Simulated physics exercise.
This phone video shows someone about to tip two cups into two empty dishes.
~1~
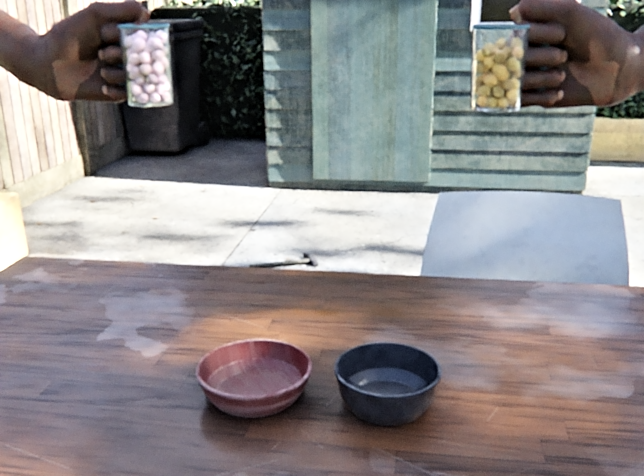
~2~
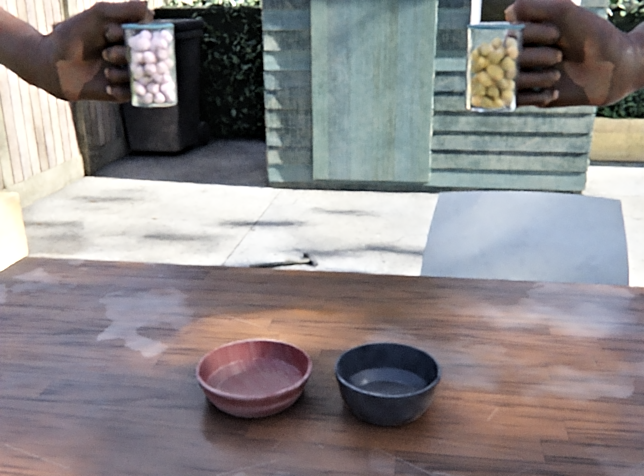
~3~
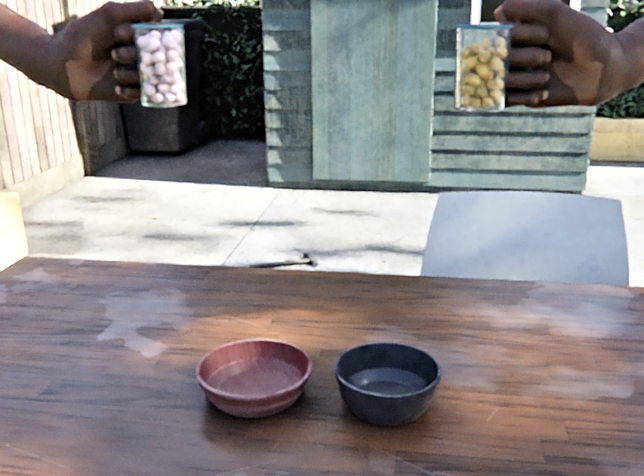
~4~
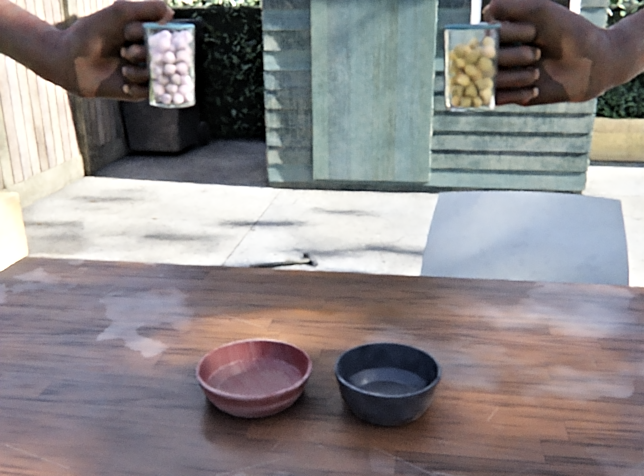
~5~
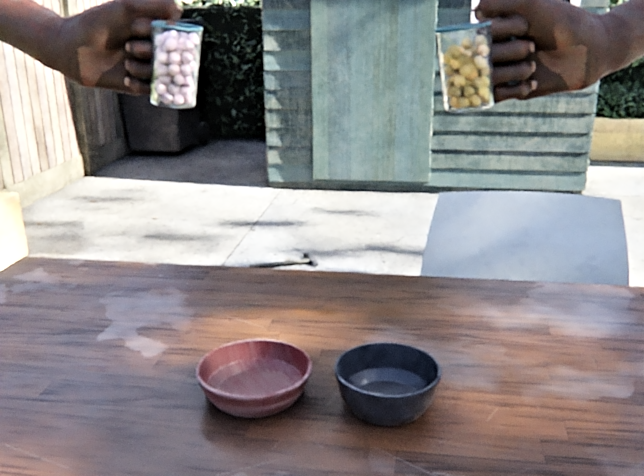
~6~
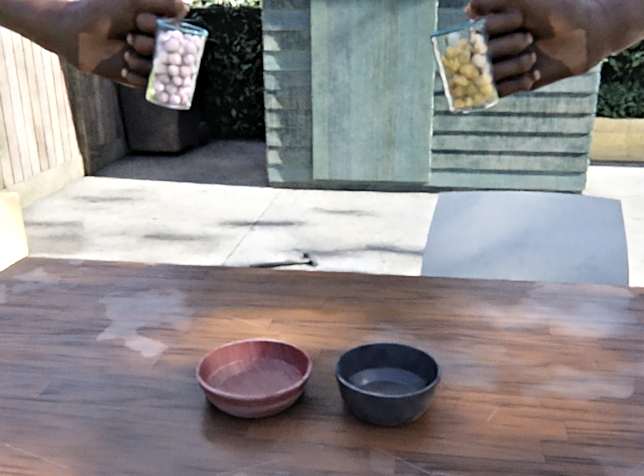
The clip opens on two hands holding clear cups, one of pale pink pieces at left and one of yellowish pieces at right, high above a reddish dish and a dark dish on a wooden table. The hands move the cups inward toward each other, then tilt both slightly.
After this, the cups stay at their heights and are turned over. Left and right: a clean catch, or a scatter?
As I see it, left dish: It'll come through short of a few; right: It'll come through short of a few.
Then, 0.68 s later than the last frame, left, every one still in the cup; right, every one still in the cup.
Then, 1.27 s later than the last frame, left, the larger part still in the cup, roughly a quarter in the air; right, every one still in the cup.
Then, 1.78 s later than the last frame, left, roughly two thirds in the dish, about a tenth outside the dish, roughly a quarter in the air; right, roughly two thirds in the dish, about a tenth outside the dish, roughly a third in the air.
When it is over, left, roughly two thirds in the dish, roughly a third outside the dish; right, the larger part in the dish, about a tenth outside the dish.
